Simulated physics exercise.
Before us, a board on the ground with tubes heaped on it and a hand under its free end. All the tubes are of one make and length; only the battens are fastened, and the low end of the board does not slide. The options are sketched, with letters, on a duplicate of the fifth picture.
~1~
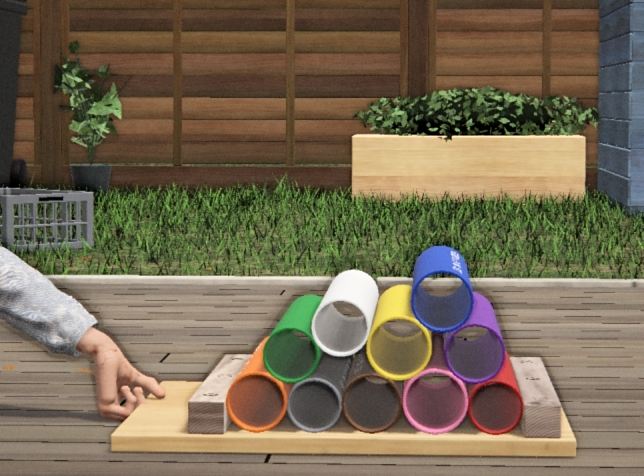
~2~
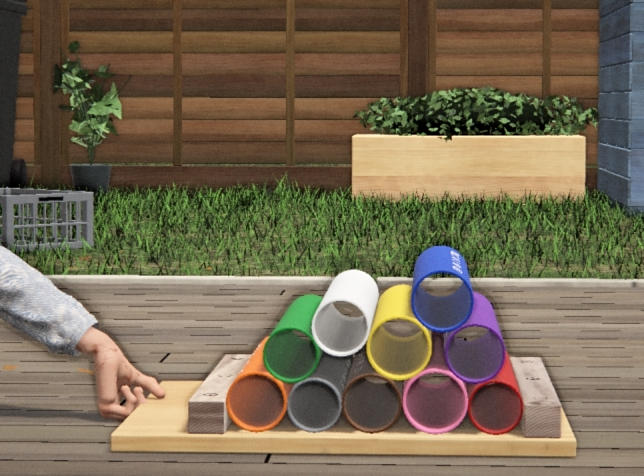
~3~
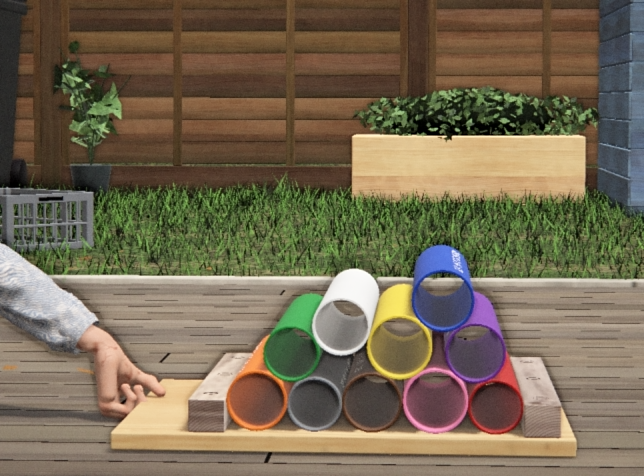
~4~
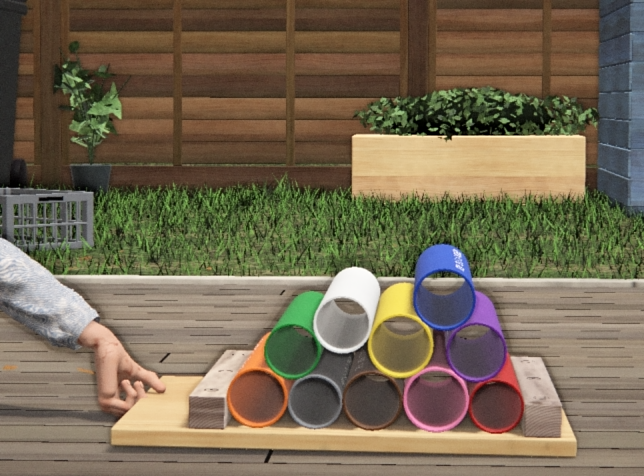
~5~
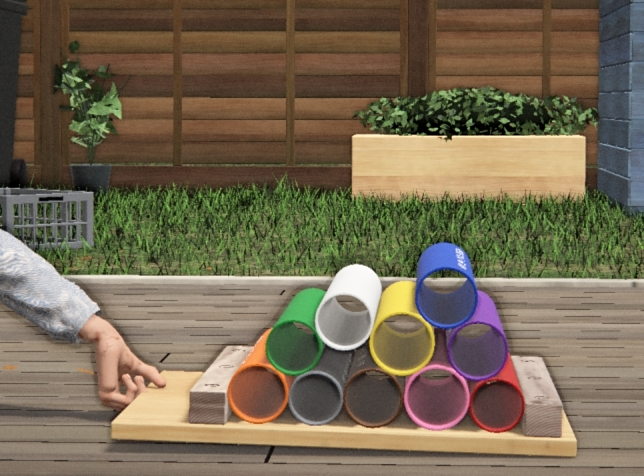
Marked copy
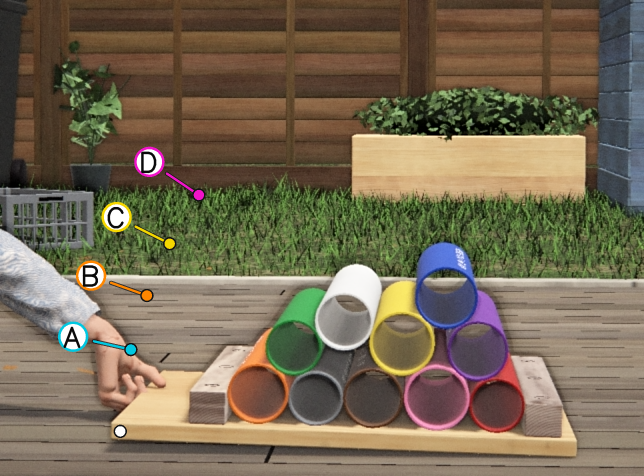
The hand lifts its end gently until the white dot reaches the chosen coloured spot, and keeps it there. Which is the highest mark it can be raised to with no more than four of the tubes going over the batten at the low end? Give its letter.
The highest mark that will do is B.
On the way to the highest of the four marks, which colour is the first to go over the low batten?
First is the purple one.
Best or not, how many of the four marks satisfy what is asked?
The number is two.
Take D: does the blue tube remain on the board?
No.
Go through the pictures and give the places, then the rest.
The first frame shows board (349, 401); orange tube (256, 402); grey tube (314, 405).
The second frame shows grey tube (314, 405); brown tube (372, 404).
The third frame shows board (350, 399); red tube (496, 407).
The fourth frame shows board (350, 397); orange tube (257, 398); grey tube (315, 402).
The fifth frame shows board (351, 395); orange tube (258, 393); grey tube (316, 399).
On the marked copy, A at (131, 350); B at (147, 296); C at (170, 243); D at (199, 195); the white dot at (120, 431).
With B. Early on, board at 15°.
Further on, board at 19°.
At the end, board at 19°, three over the low batten (yellow, purple, blue).
As for the rest, A none over the low batten; C five over the low batten; D five over the low batten.
